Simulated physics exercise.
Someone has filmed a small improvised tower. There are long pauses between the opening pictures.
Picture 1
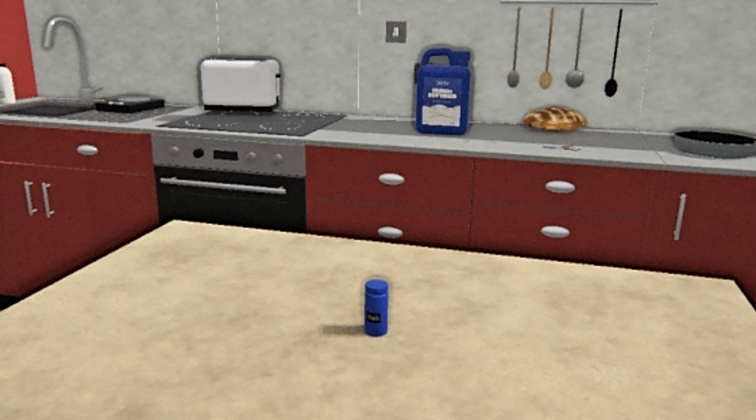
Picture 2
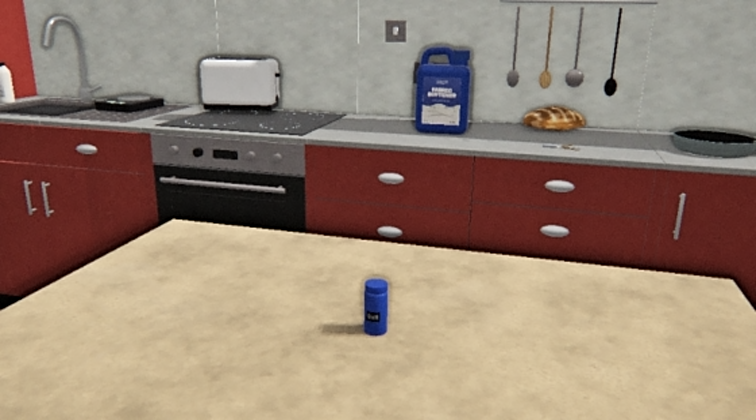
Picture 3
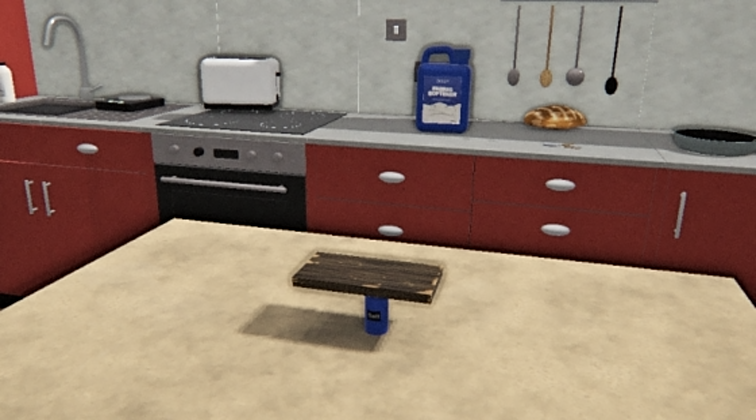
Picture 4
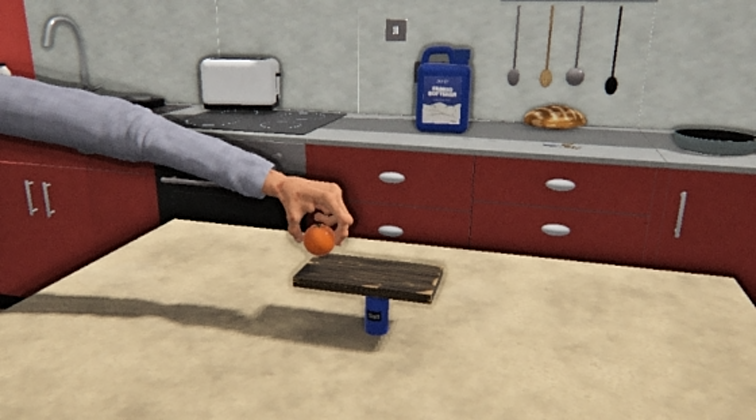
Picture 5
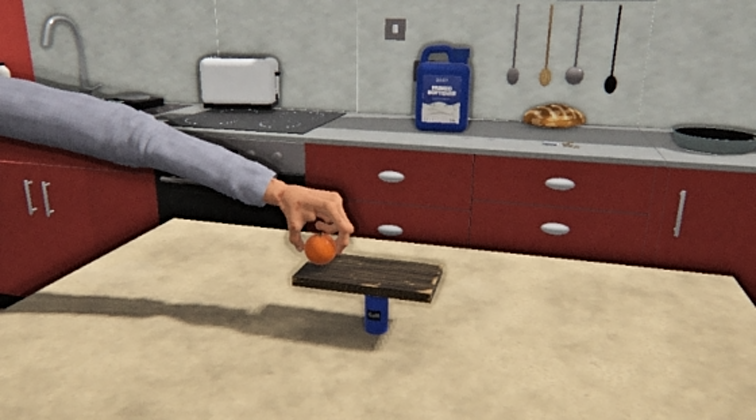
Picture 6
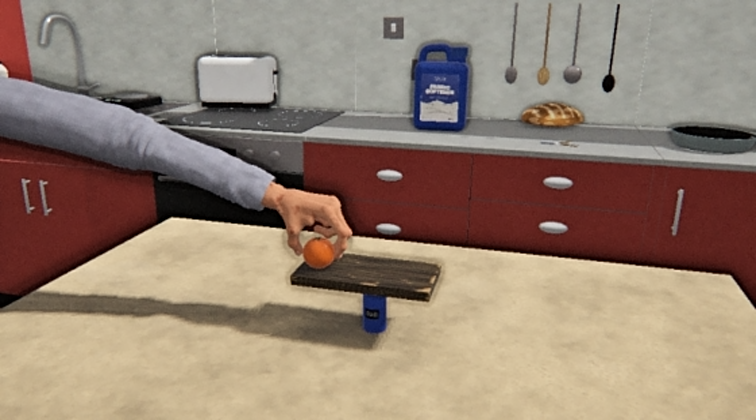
Dark board appearing atop a small blue container on a kitchen table, then a hand lowering an orange tomato onto its left end.
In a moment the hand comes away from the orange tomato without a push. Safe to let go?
As it turns out, it gives way.
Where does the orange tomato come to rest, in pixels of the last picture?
Near (273, 307).
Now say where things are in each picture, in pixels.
In the first frame, the last thing is not in view yet.
In the second frame, the last thing is not in view yet.
In the third frame, the last thing is not in view yet; black board (370, 276).
The fourth frame shows still above its spot; orange tomato (319, 240); black board (370, 276).
The fifth frame shows still above its spot; orange tomato (320, 248); black board (369, 275).
The sixth frame shows set down, still held; orange tomato (319, 253); black board (368, 274).
Then, 0.40 s after the last picture, orange tomato now fallen; black board tipped 50° from how it was.
Then, 0.50 s after the last picture, black board tipped 42° from how it was; blue shaker tipped 4° from how it was.
Then, 0.60 s after the last picture, black board now fallen; blue shaker tipped 37° from how it was.
Then, 0.70 s after the last picture, blue shaker on its side.
At rest, fallen, black board and orange tomato; tipped over in the stack, blue shaker. Seen from the same camera at the end, orange tomato near (272, 307). The stack loses its balance.
